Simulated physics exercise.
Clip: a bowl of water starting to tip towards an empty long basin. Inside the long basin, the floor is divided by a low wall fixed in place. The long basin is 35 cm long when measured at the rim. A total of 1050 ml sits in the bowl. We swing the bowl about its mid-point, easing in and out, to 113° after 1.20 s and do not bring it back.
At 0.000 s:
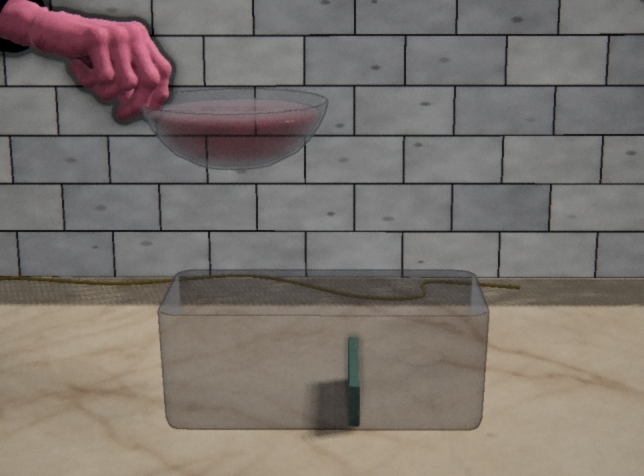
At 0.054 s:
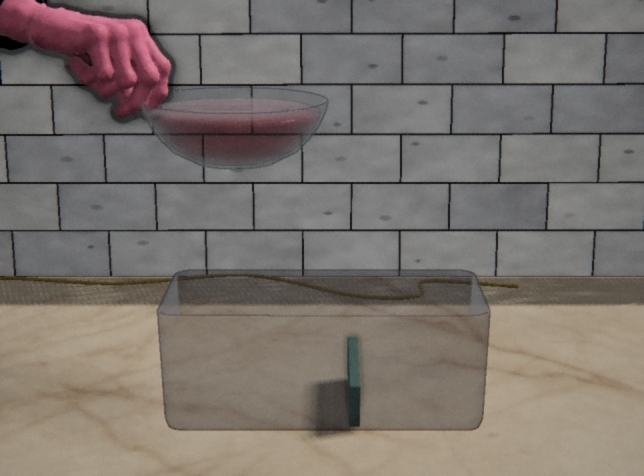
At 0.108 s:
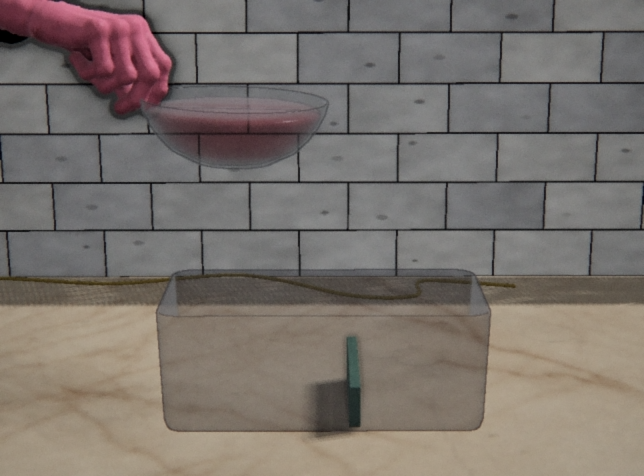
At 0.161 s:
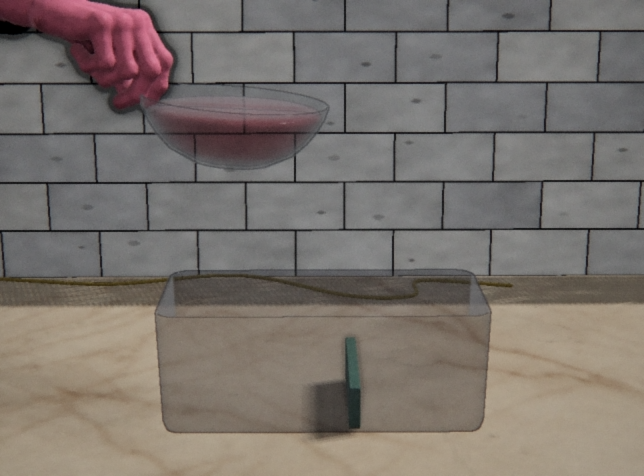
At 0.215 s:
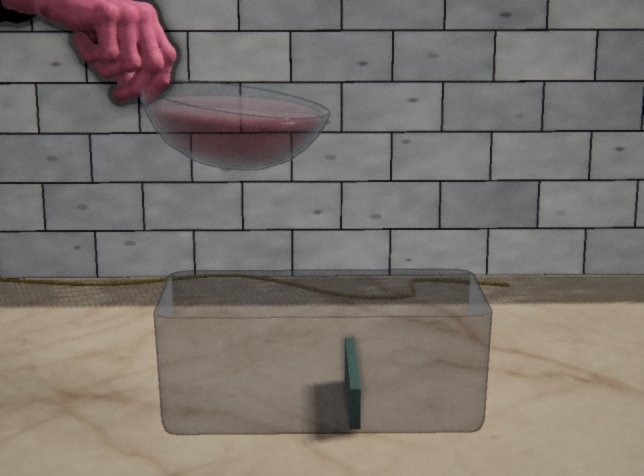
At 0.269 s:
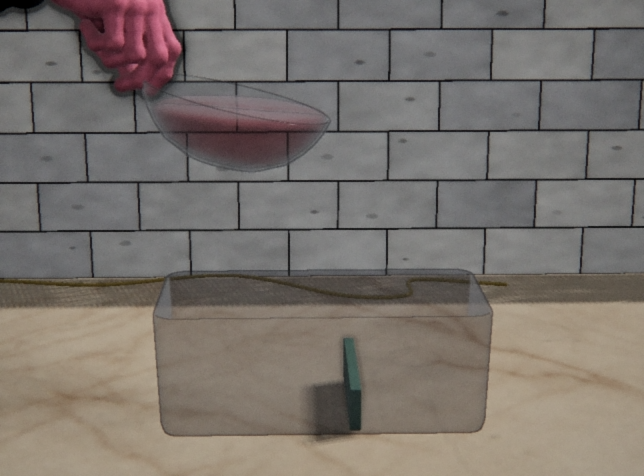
A hand slowly tilts a glass bowl of reddish liquid rightward above a clear basin.
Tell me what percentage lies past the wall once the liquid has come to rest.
Some 75 per cent.
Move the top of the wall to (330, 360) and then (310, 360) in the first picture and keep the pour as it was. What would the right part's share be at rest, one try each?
One try each: Around 85 percent and then around 90 percent.
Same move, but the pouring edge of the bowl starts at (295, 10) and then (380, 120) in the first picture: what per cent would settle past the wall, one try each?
Some 70 and 70 per cent, in that order.
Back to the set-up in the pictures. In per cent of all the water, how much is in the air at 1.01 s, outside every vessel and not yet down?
About 1 percent.
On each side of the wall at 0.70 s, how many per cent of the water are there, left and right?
Roughly 1 sits left and 38 sits right.
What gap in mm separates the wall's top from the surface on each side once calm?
Looks like roughly 40 mm on the left and roughly 8 mm on the right.
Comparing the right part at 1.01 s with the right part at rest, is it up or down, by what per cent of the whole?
A loss, roughly 1.
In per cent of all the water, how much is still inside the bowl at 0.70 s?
Some 18 % of it is still there.
Then, 0.70 s in, the tilt is 71° and 17 per cent is still to pour, 1 is left of the wall and 38 right of it.
Then, 1.01 s in, the tilt is 106° and 0 per cent is still to pour, 22 is left of the wall and 76 right of it.
Then, 1.34 s in, the tilt is 113° and 0 per cent is still to pour, 23 is left of the wall and 75 right of it.
Then, 1.70 s in, the tilt is 113° and 0 per cent is still to pour, 23 is left of the wall and 75 right of it.
Finally, 23 per cent lies left of the wall, 75 right of it and 2 outside.
